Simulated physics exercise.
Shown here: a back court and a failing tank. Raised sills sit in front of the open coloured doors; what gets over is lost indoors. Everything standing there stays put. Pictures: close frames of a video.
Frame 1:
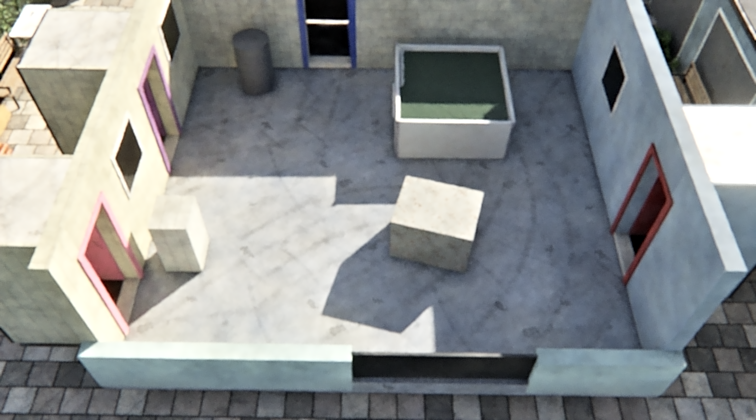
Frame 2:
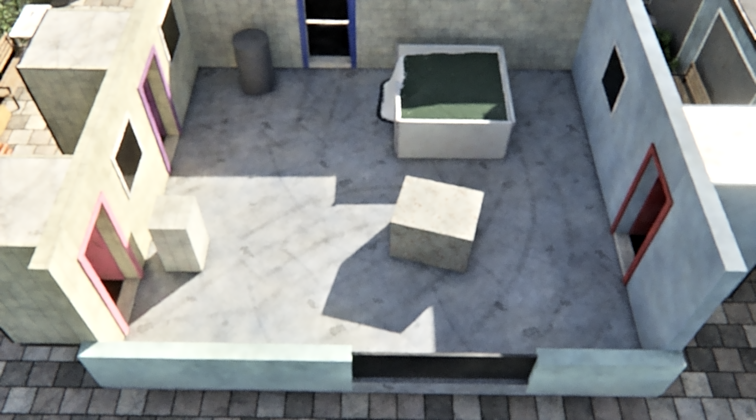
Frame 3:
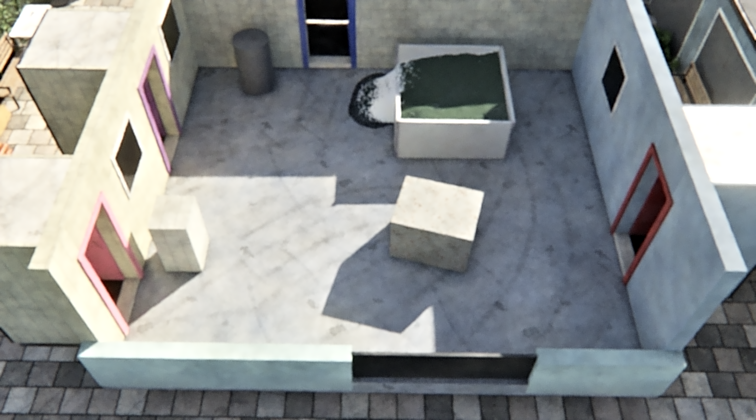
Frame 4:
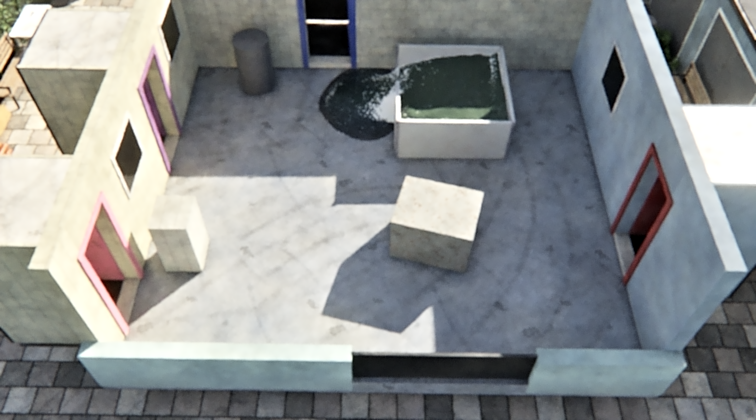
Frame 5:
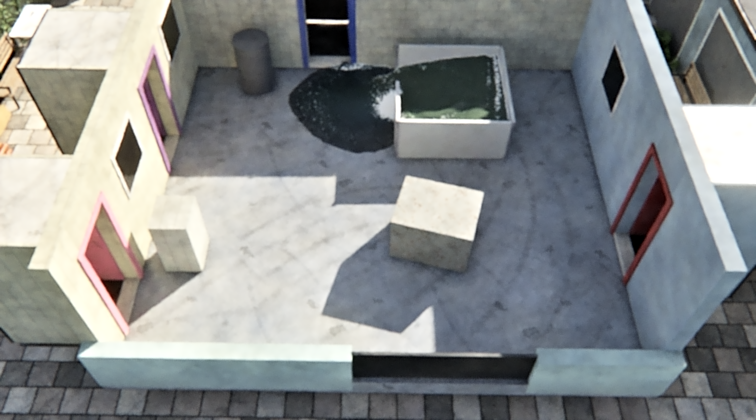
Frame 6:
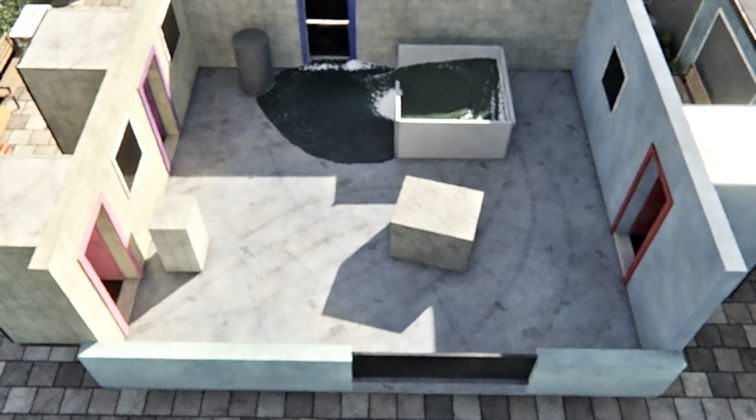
A walled back court with a grey paved floor is seen from high above by a still camera. A pale open tank of dark green water stands at the back right, with a grey cylinder at the back left, pale blocks nearby, and pink, purple, blue and red doorways around. Water pours from the tank's left side and spreads leftward in a widening dark pool toward the cylinder.
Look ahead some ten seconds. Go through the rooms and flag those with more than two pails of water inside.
Outcome: Blue door: Too much gets in there; red door: Not too much gets in there; purple door: Too much gets in there; pink door: Too much gets in there.
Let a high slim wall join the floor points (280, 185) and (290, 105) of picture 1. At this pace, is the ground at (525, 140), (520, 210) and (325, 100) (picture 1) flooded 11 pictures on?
Taking the points in order, they are high and dry, high and dry and inundated.
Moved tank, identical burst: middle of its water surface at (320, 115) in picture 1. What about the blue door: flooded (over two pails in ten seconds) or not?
My answer is that the blue door ends up beneath.
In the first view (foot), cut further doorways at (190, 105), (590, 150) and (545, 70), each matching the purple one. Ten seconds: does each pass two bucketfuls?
In order, the new doors go: Overshoots, undershoots, undershoots.
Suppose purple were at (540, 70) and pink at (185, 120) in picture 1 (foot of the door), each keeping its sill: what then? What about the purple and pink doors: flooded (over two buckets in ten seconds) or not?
Taking them in turn, the purple one falls short and the pink one tops the two-pail mark.
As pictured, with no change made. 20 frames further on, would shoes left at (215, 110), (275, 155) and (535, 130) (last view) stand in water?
First swamped, then swamped, then spared.
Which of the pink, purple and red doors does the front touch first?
Call: The door marked purple.
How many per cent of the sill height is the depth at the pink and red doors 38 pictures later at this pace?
About 190 and 0 %.
A moment on, water covers 25 % of the floor; the blue door over two buckets in, the red door not reached, the purple door not reached, the pink door not reached.
Next, water covers 30 % of the floor; the blue door over two buckets in, the red door not reached, the purple door over two buckets in, the pink door not reached.
Then, water covers 35 % of the floor; the blue door far over two buckets in, the red door not reached, the purple door far over two buckets in, the pink door wet at the sill, nothing in.
Later, water covers 60 % of the floor; the blue door far over two buckets in, the red door not reached, the purple door far over two buckets in, the pink door over two buckets in.
In the end, water covers 80 % of the floor; the blue door far over two buckets in, the red door wet at the sill, nothing in, the purple door far over two buckets in, the pink door over two buckets in.
